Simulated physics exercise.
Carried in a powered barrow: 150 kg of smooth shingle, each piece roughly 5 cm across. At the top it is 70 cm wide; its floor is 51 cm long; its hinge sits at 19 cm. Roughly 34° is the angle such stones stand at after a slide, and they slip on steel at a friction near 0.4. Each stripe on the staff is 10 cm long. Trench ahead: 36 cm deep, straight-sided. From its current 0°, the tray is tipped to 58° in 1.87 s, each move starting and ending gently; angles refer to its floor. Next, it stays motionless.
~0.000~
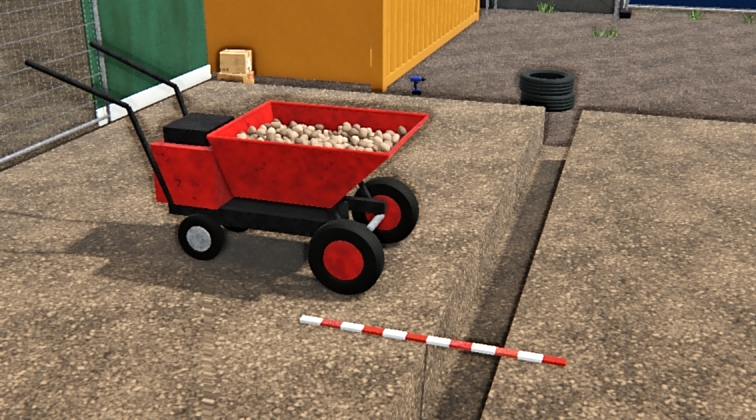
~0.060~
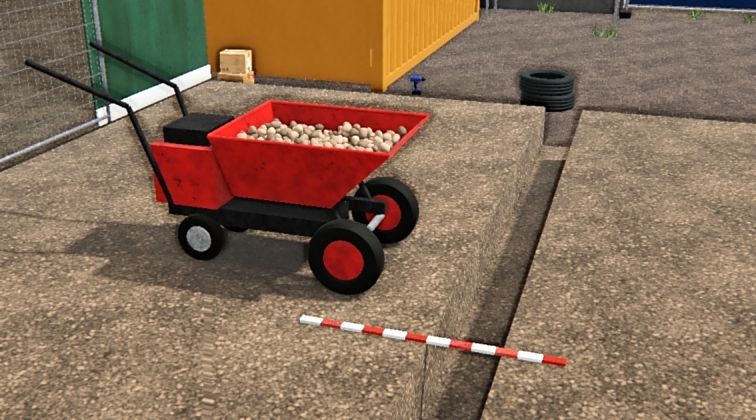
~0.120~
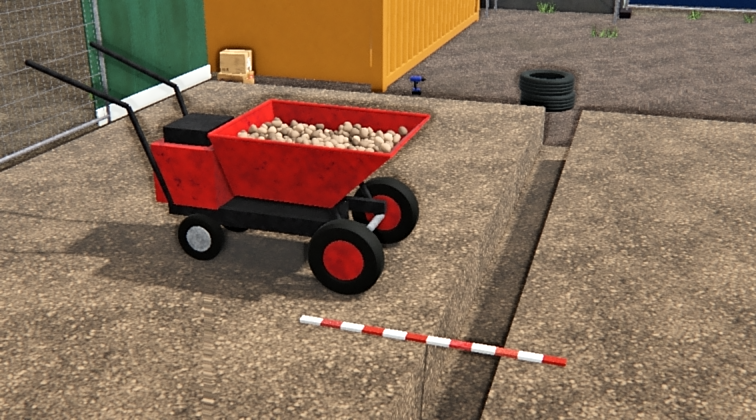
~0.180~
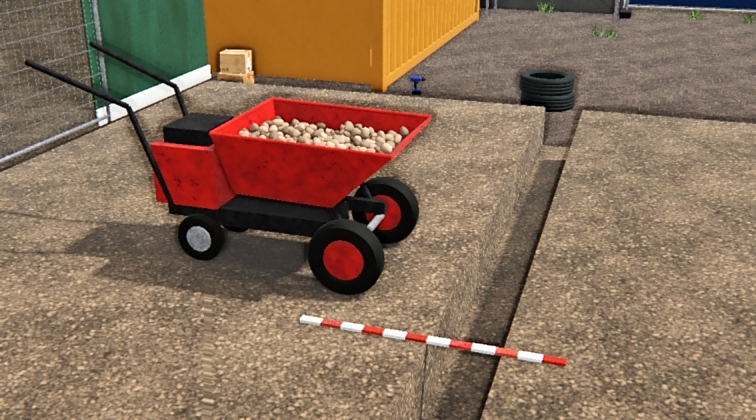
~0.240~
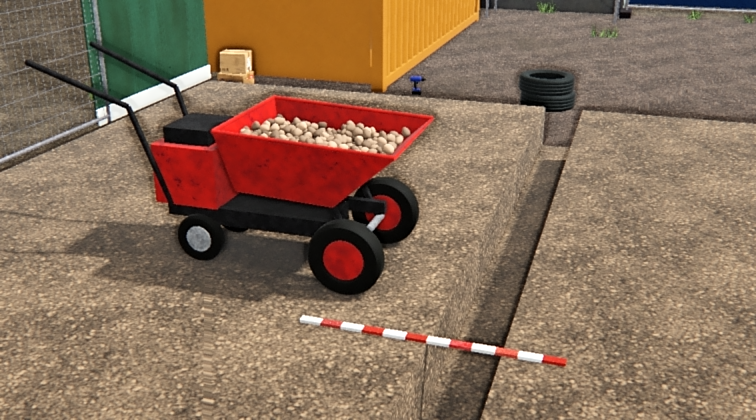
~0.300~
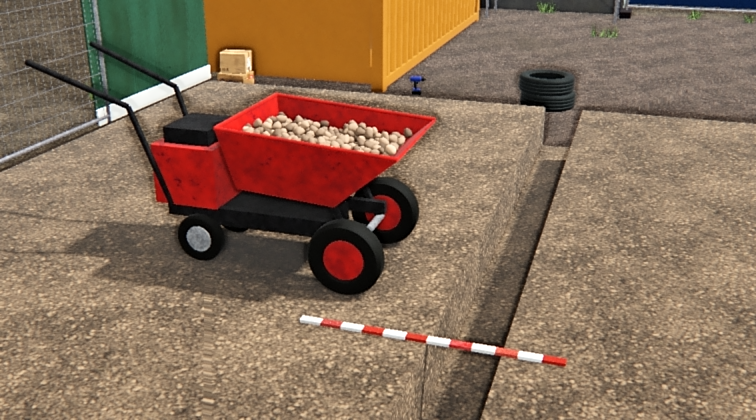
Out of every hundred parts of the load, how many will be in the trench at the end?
Close to 70 in every hundred.
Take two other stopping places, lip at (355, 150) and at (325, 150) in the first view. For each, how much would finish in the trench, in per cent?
Around 100 and then 80 percent.
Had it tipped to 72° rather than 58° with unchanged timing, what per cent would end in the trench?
The trench would hold about 65% of it.
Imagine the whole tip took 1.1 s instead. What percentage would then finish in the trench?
Close to 60 per cent then.
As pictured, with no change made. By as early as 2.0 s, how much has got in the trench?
Close to 25 per cent has got there by then.
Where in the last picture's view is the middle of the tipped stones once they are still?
Roughly (506, 327), I'd say.
After 1.4 s the floor is at 49°; 100 % in the tray; the foremost stones are at (466, 211).
After 2.0 s the floor is at 58°; 59 % in the tray, 27 % in the trench, 14 % past the trench; the foremost stones are at (586, 291).
After 2.3 s the floor is at 58°; 32 % in the tray, 40 % in the trench, 29 % past the trench; the foremost stones are at (669, 309).
After 4.3 s the floor is at 58°; 0 % in the tray, 70 % in the trench, 30 % past the trench; the foremost stones are at (718, 313).
